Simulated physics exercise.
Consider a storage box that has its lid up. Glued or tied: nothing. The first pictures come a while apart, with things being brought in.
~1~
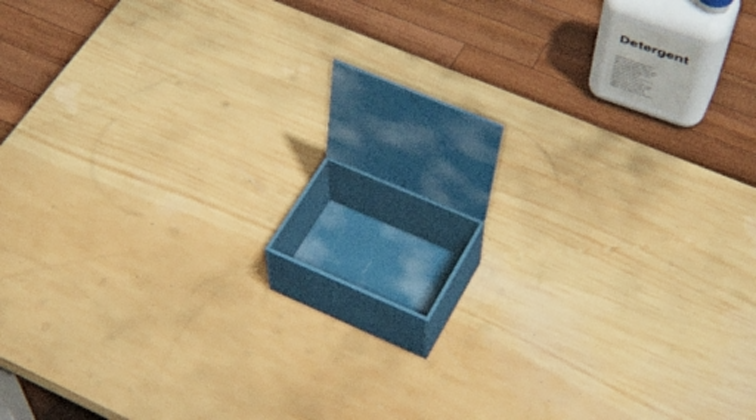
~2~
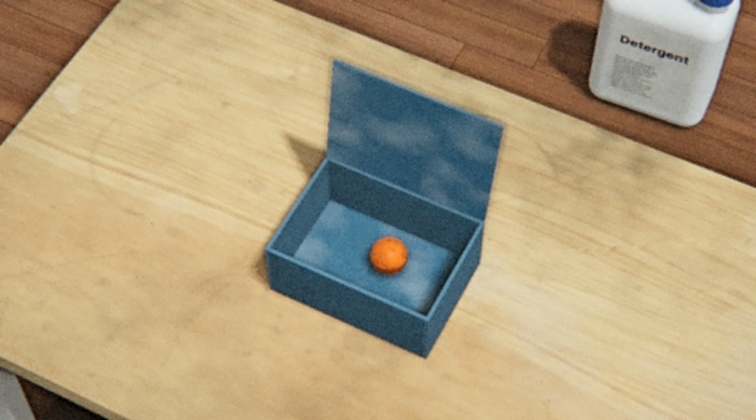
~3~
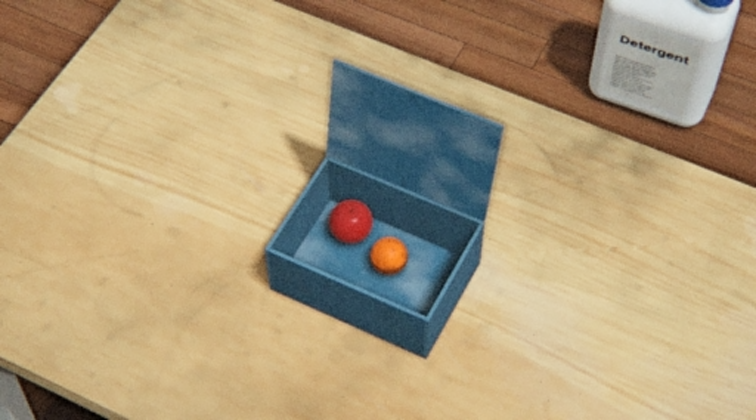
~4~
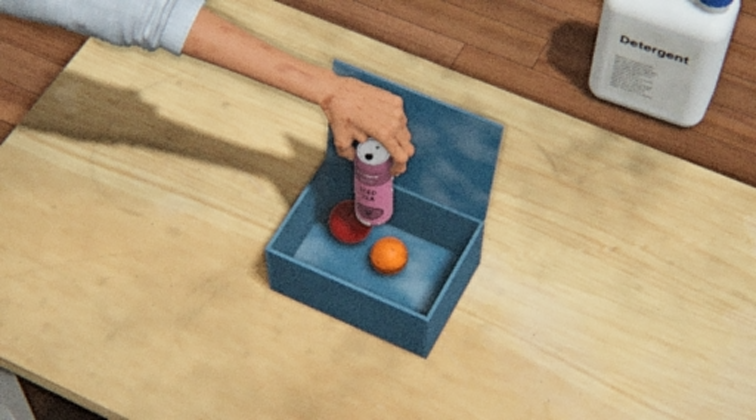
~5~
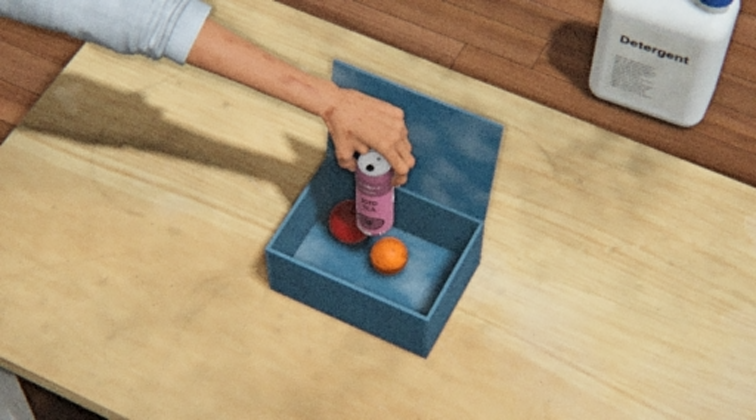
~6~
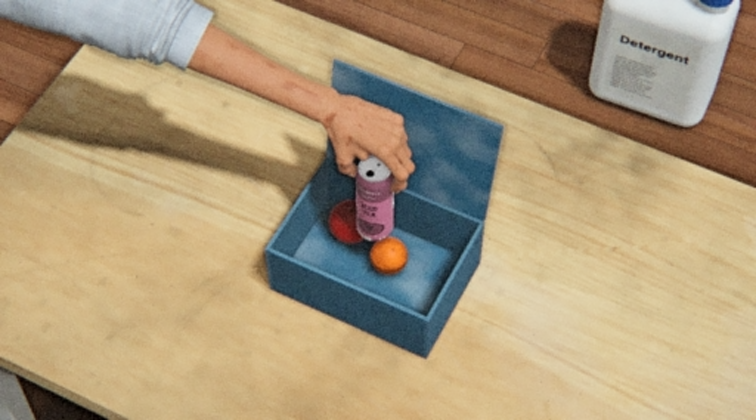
An open blue storage box with its lid raised sits at the centre of a pale wooden board on a dark wood surface, seen from above at an angle by a still camera. A white detergent bottle stands at the upper right, and an orange ball-like item appears inside the box, then a red apple to its left. A hand reaches in from the upper left and lowers a pink can slightly into the box beside them, still gripping it.
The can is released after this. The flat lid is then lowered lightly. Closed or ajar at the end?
So the lid is down at the end.
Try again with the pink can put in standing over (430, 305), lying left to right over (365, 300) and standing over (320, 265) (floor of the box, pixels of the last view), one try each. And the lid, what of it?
First try leaves it partly open, second try leaves it shut, third try leaves it partly open.
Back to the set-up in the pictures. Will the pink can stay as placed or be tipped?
Once everything settles, the pink can ends up at a slant.
Then, 0.70 s later than the last frame, pink can on its side near (351, 252); orange ball moved about its own width; red apple moved a little.
Then, 1.60 s later than the last frame, lid 60° above the rim; pink can on its side near (340, 287); orange ball moved well along; red apple moved a little.
When it is over, lid shut; lying over in the box, pink can; moved from the start, orange ball; red apple as before. End places, in pixels of the last picture, pink can near (340, 287).
